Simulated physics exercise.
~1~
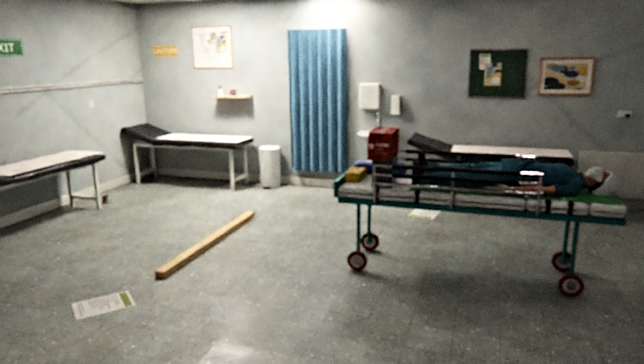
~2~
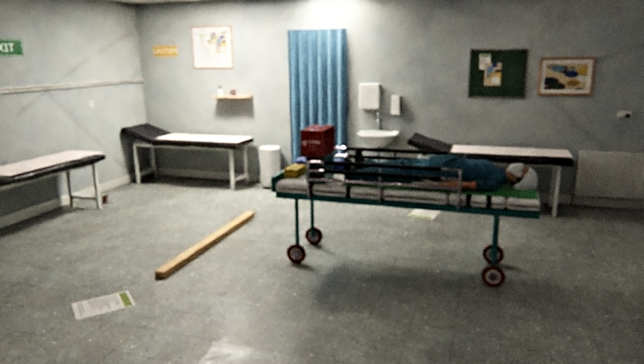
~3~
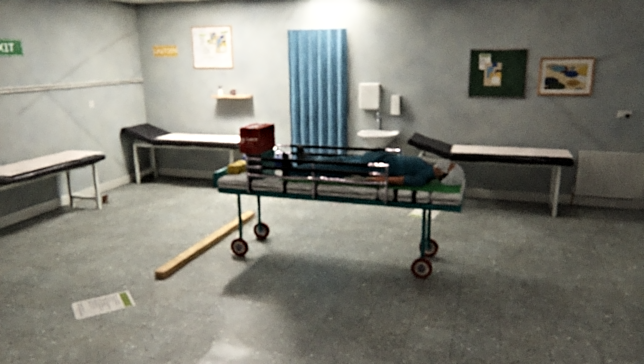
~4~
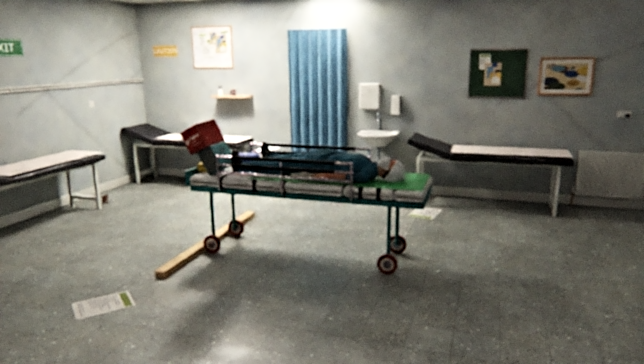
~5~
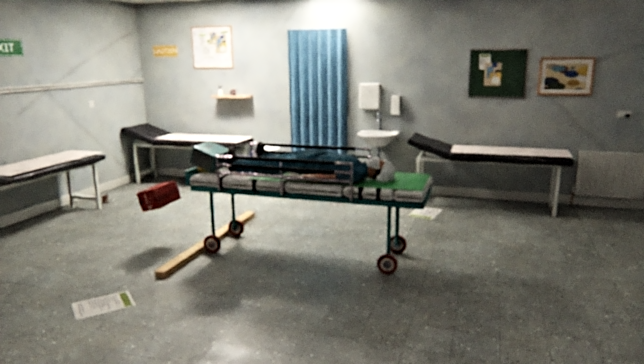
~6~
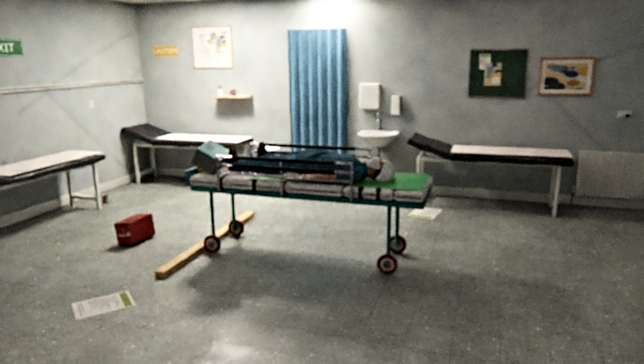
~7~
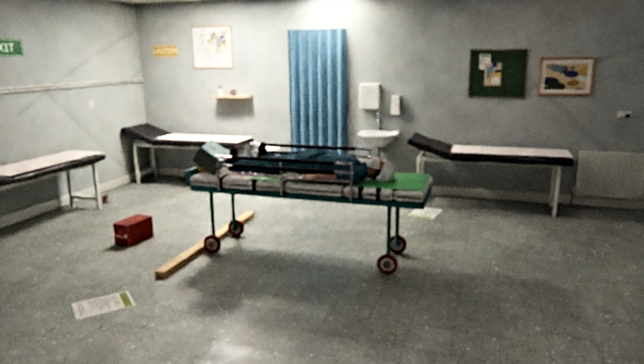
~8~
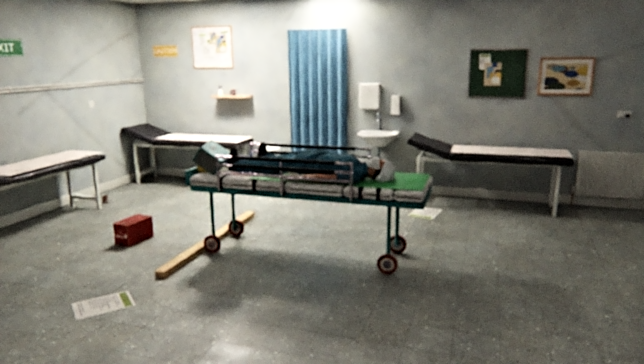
Hospital trolley carrying a lying person rolling left and stopping at a floor beam, its red bag tumbling to the floor.
